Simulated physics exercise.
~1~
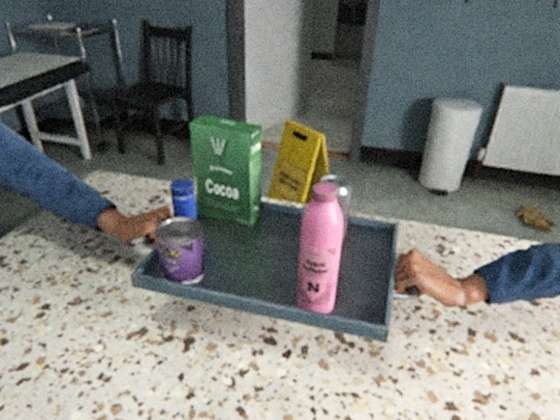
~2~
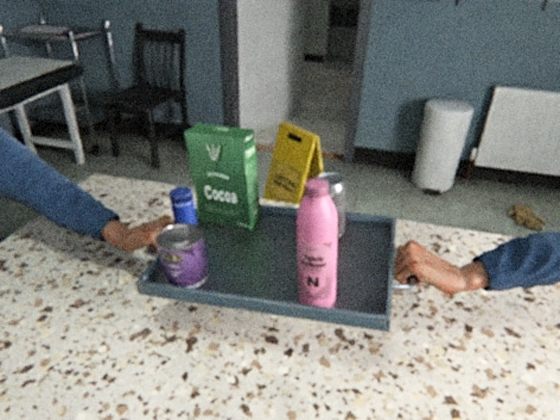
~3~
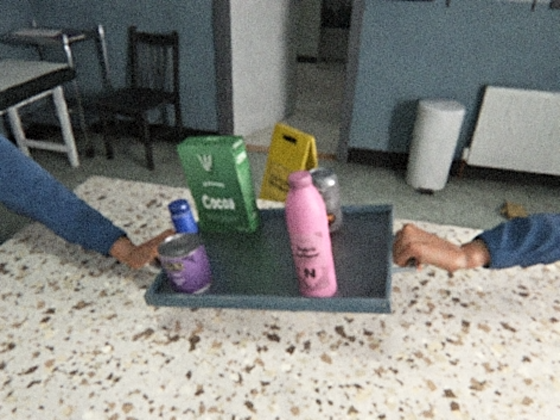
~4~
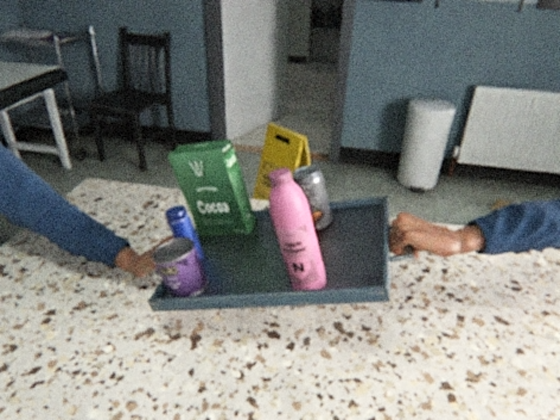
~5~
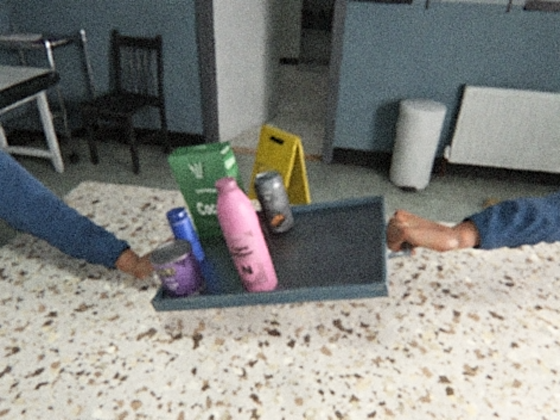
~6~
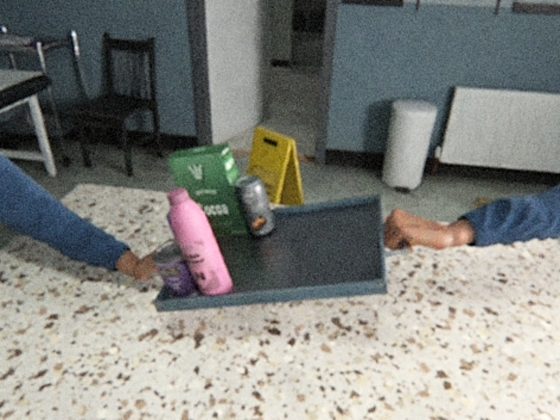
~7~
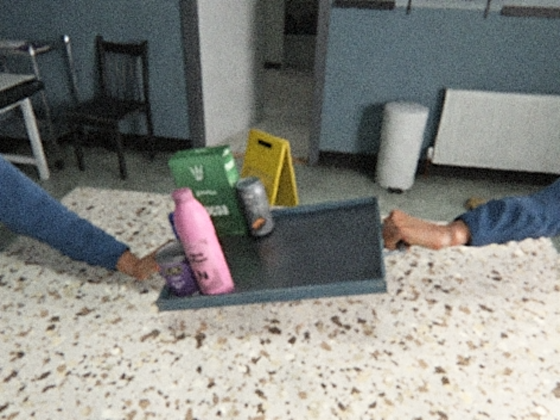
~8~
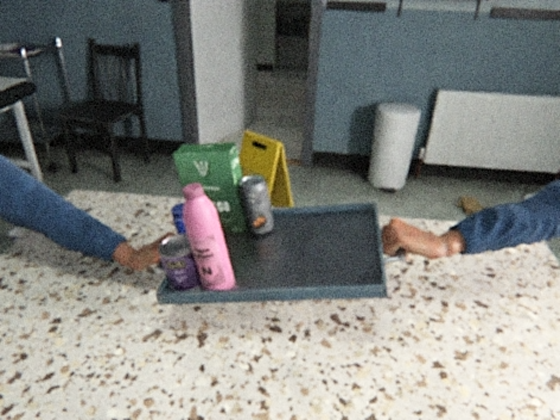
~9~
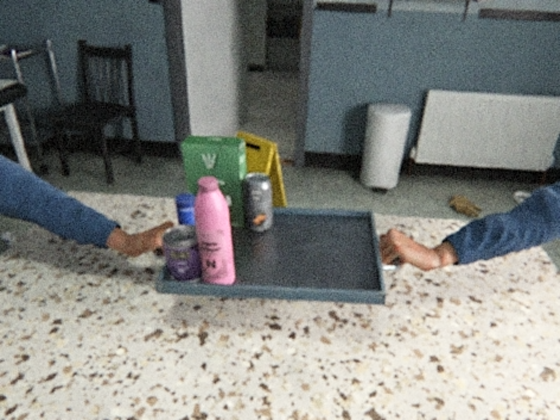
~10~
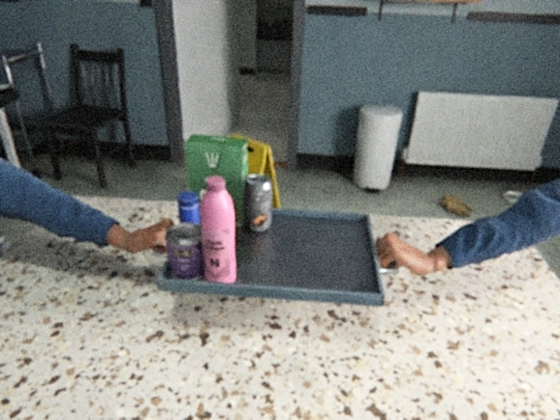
A pink bottle and grey can slide left as hands tilt a tray, then level it.
